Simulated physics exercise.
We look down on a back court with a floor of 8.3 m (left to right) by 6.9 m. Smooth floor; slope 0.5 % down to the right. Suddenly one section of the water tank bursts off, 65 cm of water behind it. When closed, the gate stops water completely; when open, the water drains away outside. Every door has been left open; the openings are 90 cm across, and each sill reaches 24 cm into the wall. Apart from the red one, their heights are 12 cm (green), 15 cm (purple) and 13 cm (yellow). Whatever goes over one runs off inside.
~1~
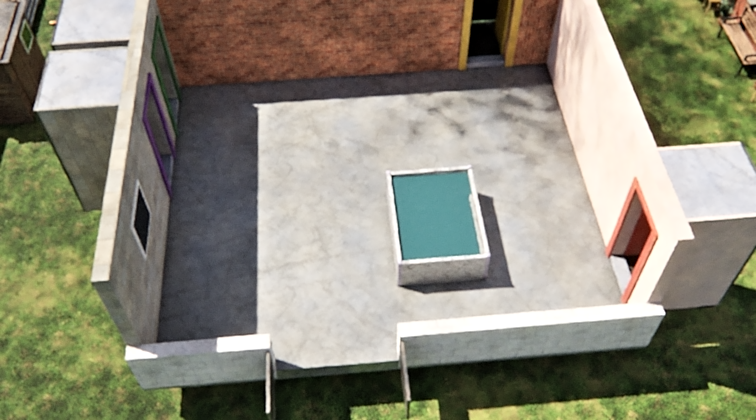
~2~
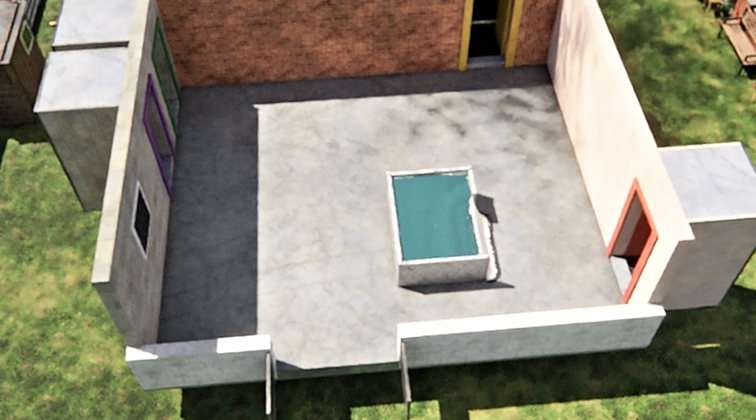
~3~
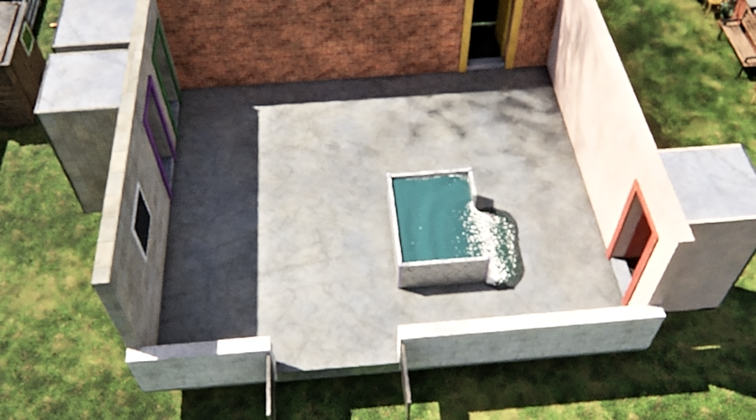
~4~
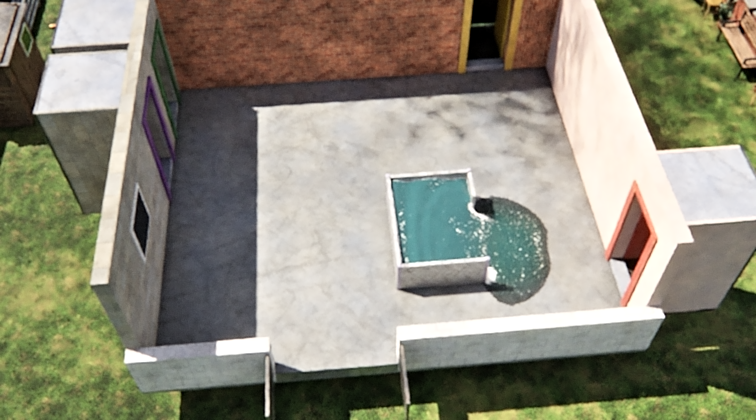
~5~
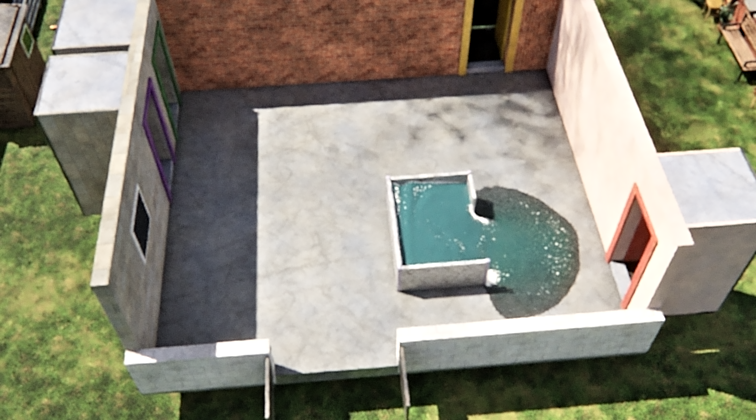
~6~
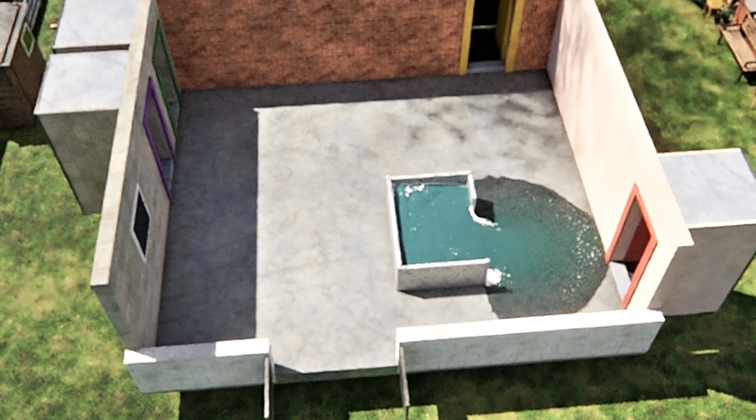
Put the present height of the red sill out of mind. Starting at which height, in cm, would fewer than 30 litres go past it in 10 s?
Starting at roughly 25 cm.
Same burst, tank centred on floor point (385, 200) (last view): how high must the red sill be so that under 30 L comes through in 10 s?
At least some 13.5 centimetres tall.
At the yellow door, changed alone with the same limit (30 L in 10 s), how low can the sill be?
Yellow door, minimum about 7.0 cm.
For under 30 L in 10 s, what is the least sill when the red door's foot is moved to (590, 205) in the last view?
Minimum: Close to 19 cm.
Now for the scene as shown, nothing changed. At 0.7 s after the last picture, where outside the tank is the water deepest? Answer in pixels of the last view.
(593, 243).
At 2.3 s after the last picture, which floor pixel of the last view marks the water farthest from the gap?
The tip of the flood lies near (547, 70).
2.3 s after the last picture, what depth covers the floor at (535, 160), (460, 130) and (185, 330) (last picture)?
5, 0 and 0 cm, respectively.
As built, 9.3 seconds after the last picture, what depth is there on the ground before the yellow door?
About 6.0 centimetres.
Then, 0.7 s after the last picture water covers 15 % of the floor, deepest (36 cm) near (593, 243); 19 cm at the red door, 37 litres in over its 8 cm sill.
Then, 2.3 s after the last picture water covers 25 % of the floor, deepest (24 cm) near (607, 258); 20 cm at the red door, 217 litres in over its 8 cm sill.
Then, 9.3 s after the last picture water covers 80 % of the floor, deepest (7 cm) near (549, 128); 6 cm at the red door, 302 litres in over its 8 cm sill.
At the red door as built, the water peaked near 26 cm, 1.5 s after the last picture.
With a sill of 20.5 cm, 66 litres would have come in within the 10 s; with 27.5 cm, 15 litres. So under 30 litres takes about 25 cm.
